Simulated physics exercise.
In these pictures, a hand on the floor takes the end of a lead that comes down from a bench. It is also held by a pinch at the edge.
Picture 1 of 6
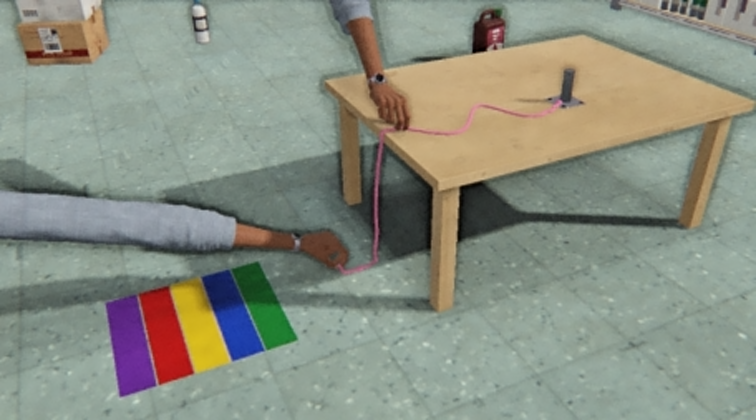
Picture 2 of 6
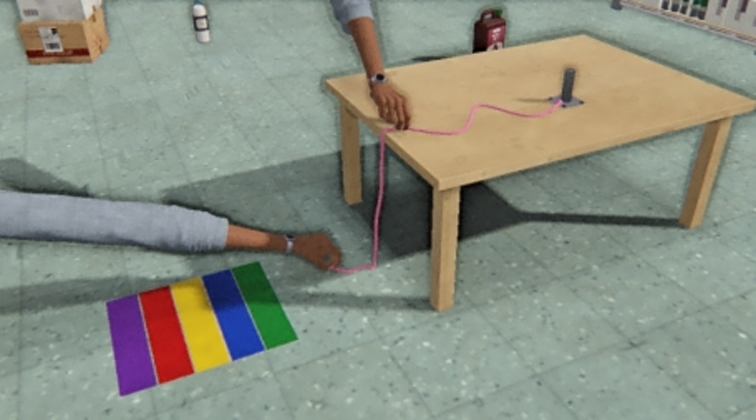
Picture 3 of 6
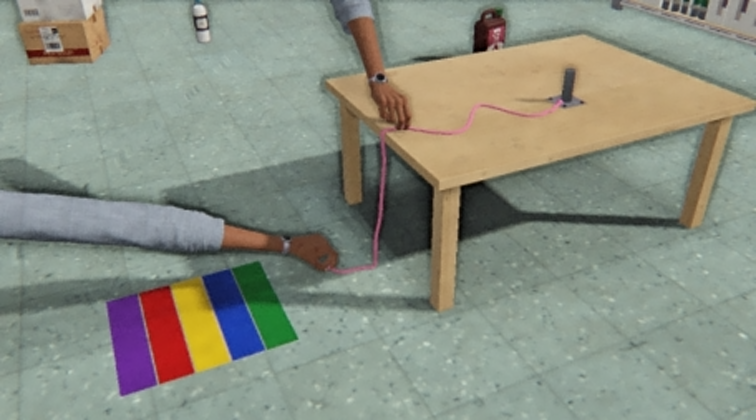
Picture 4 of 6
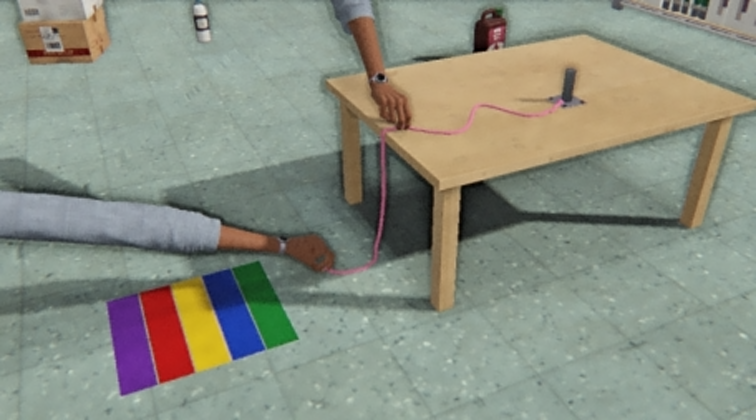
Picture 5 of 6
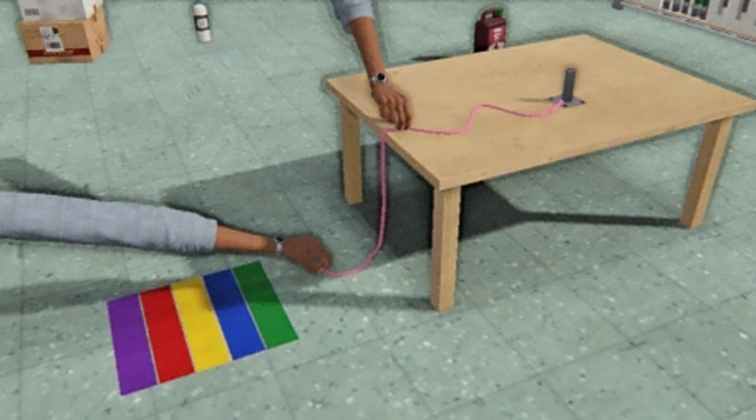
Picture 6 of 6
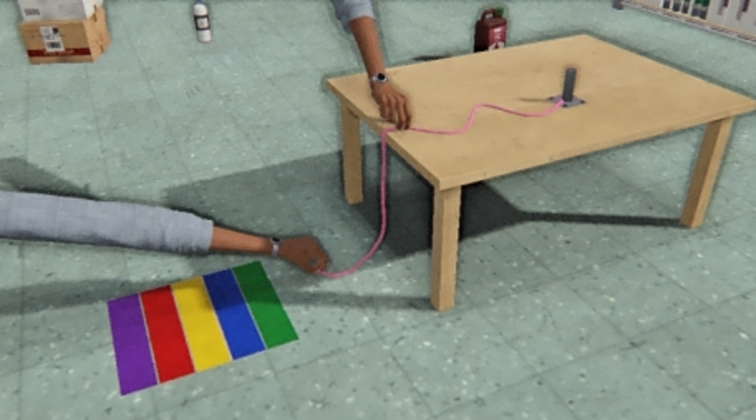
On the floor beside a table, a hand draws a pink cord slightly left.
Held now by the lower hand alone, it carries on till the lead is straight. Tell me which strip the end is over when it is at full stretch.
It is over the red strip.
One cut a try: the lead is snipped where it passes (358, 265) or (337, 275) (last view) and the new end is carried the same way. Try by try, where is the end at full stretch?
Estimated pixels: (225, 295) then (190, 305).
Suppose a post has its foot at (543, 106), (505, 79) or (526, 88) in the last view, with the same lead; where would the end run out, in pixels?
Roughly (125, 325), (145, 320) and (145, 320).
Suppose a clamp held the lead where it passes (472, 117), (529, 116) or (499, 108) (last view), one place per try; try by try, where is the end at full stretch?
In order of the tries: About (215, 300), then (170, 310), then (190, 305).
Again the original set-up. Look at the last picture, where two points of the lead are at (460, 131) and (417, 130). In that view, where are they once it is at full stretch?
About (398, 131), and the other about (361, 154).
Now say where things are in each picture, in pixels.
The first picture shows end (339, 265); green (275, 329); blue (242, 339); yellow (208, 350); red (172, 361); purple (135, 373).
The second picture shows end (332, 267); lead through (547, 112) (485, 106) (459, 132) (387, 131) (381, 196) (375, 257).
The third picture shows end (329, 267).
The fourth picture shows end (325, 268); lead through (547, 111) (486, 106) (460, 132) (388, 130) (384, 195) (376, 256).
The fifth picture shows end (322, 269).
The sixth picture shows end (319, 270); lead through (548, 111) (486, 105) (460, 131) (388, 130) (383, 195) (371, 253).
Early on, end near (220, 298); over blue.
Midway, end near (183, 309); over yellow.
At the end of the slack, end near (162, 315); over red. Over red.
